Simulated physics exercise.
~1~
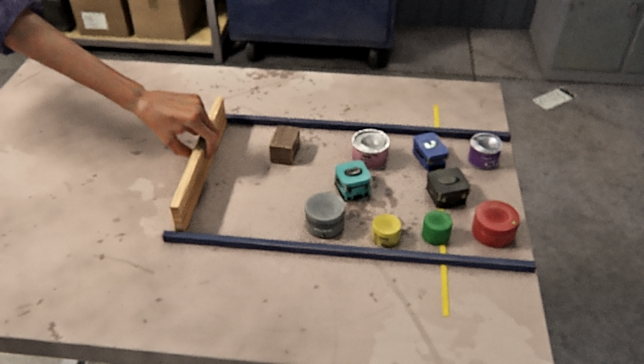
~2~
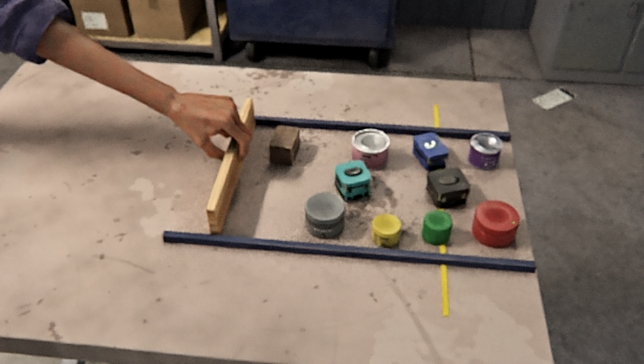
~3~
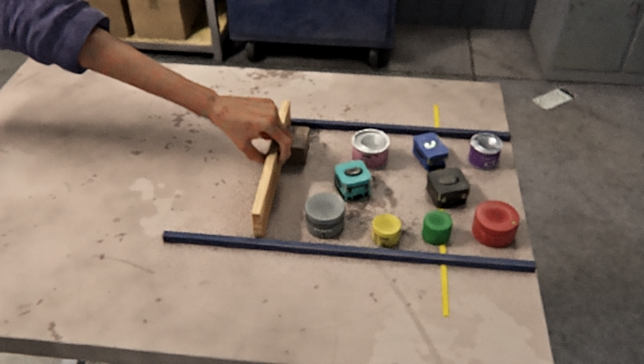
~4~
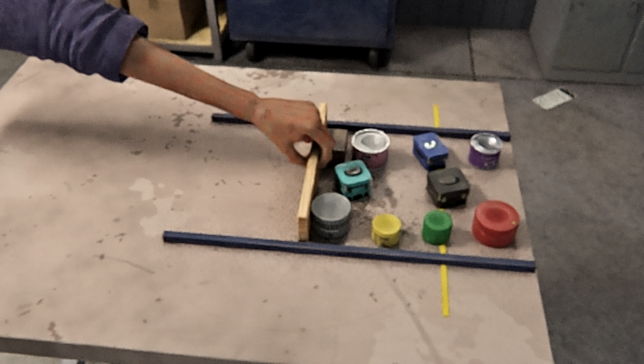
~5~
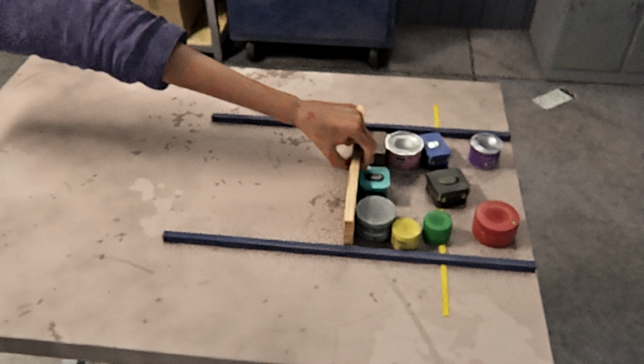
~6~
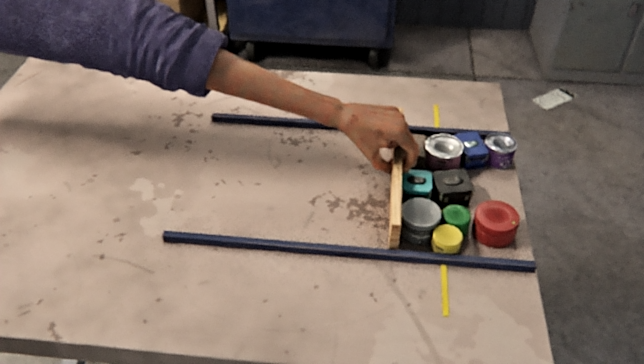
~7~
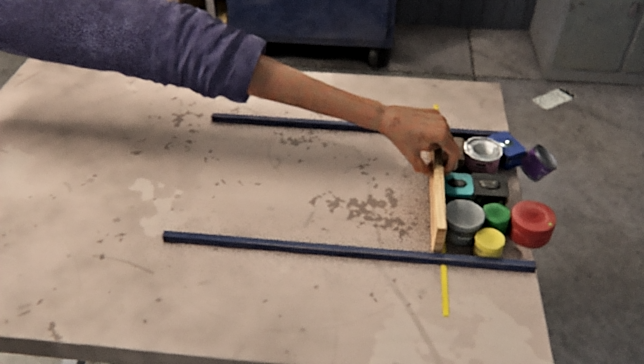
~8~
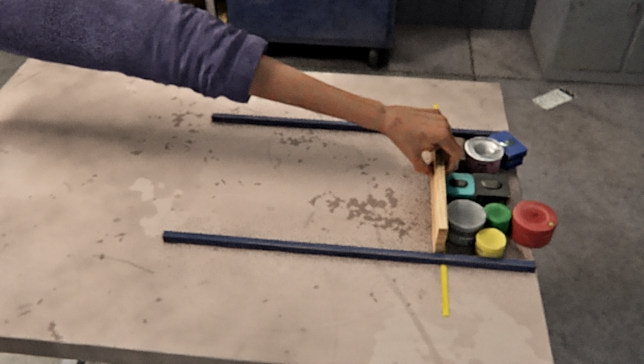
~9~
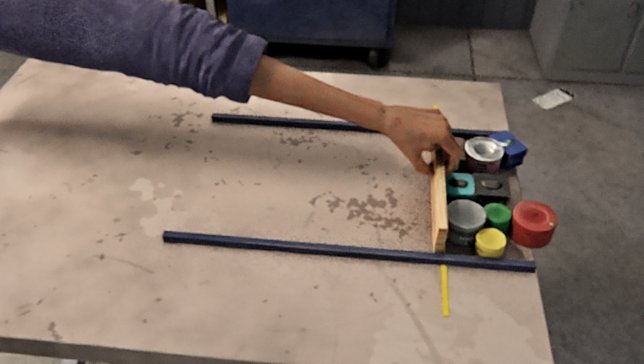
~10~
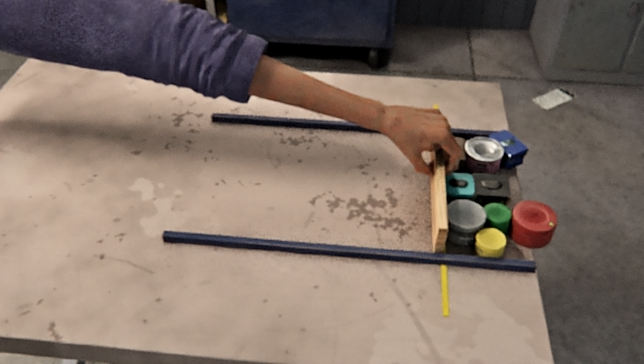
On a worn tabletop, a hand slid an upright wooden board rightward between two dark rails, gathering a brown block, tubs, tins and lids into a tight cluster until the purple pot tipped off the far end, then the board stopped at the yellow tape.
